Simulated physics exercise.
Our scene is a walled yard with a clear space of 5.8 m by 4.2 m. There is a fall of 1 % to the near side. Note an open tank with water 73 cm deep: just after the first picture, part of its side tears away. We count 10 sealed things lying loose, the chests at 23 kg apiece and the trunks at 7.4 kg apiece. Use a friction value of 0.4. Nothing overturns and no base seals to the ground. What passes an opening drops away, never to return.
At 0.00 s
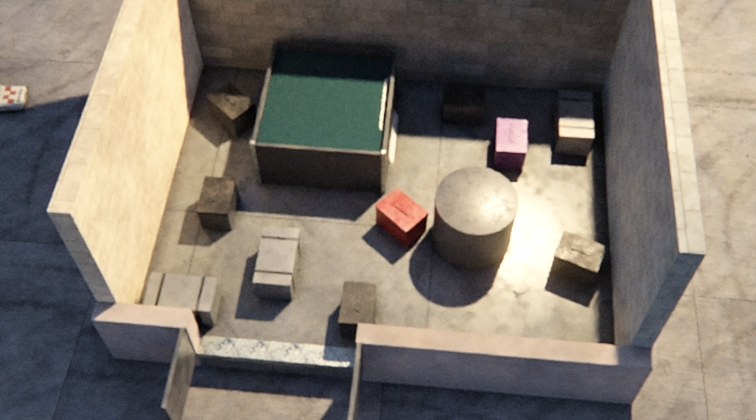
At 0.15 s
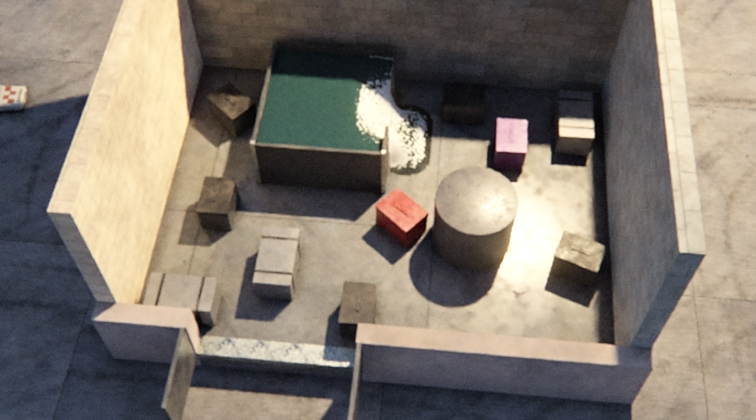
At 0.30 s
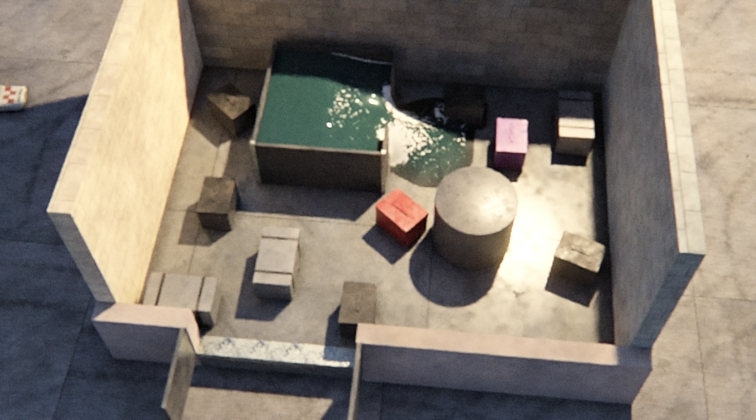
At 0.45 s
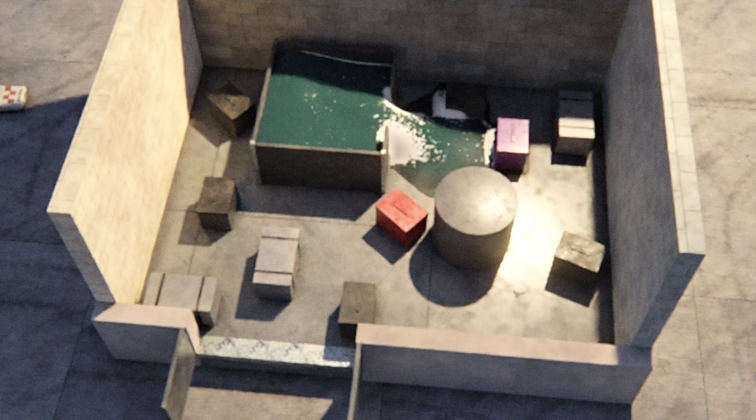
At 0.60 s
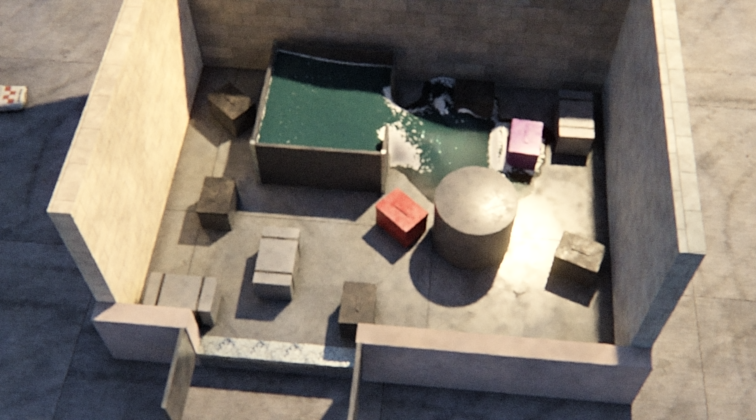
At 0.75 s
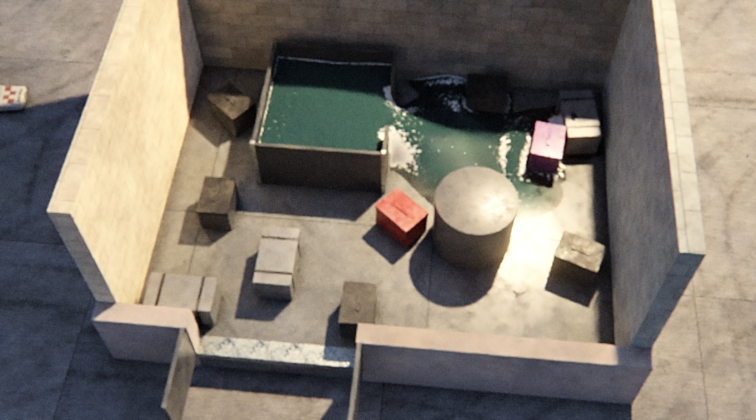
Water bursting from the right side of an open tank in a walled yard, spreading rightward and pushing a purple chest right.
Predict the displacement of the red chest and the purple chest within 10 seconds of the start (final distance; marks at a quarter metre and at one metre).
Outcome: Red chest: More or less unmoved; purple chest: Far displaced.
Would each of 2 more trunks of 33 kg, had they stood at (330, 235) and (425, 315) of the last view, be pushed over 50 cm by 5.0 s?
Below the mark, beyond the mark.
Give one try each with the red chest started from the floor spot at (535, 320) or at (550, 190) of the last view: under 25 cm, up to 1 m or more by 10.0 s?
Swept far; swept far.
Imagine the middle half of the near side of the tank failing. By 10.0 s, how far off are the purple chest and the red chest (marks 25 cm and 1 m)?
Under that change the purple chest would sit tight and the red chest would sit tight.
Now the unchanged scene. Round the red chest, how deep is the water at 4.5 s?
Depth approx. 2 cm.
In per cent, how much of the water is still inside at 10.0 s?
Close to 90 in a hundred parts remain.
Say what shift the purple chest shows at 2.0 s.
It has shifted about 100 cm.
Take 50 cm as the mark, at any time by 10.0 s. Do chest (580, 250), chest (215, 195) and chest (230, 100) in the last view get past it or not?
Item by item, they came out above the mark, below the mark and below the mark.
After 2.0 s the red chest is near (402, 209), 0.0 m from its start, aground; the purple chest is near (594, 150), 1.1 m from its start, afloat; 0 of 10 are out; 3 afloat.
After 4.5 s the red chest is near (402, 209), 0.0 m from its start, aground; the purple chest is near (568, 316), 2.7 m from its start, afloat; 0 of 10 are out; 3 afloat.
After 7.0 s the red chest is near (401, 208), 0.0 m from its start, aground; the purple chest is near (299, 312), 3.7 m from its start, aground; 0 of 10 are out; 3 afloat.
After 10.0 s the red chest is near (401, 208), 0.0 m from its start, aground; the purple chest is near (239, 339), 4.4 m from its start, aground; 0 of 10 are out; 5 afloat.
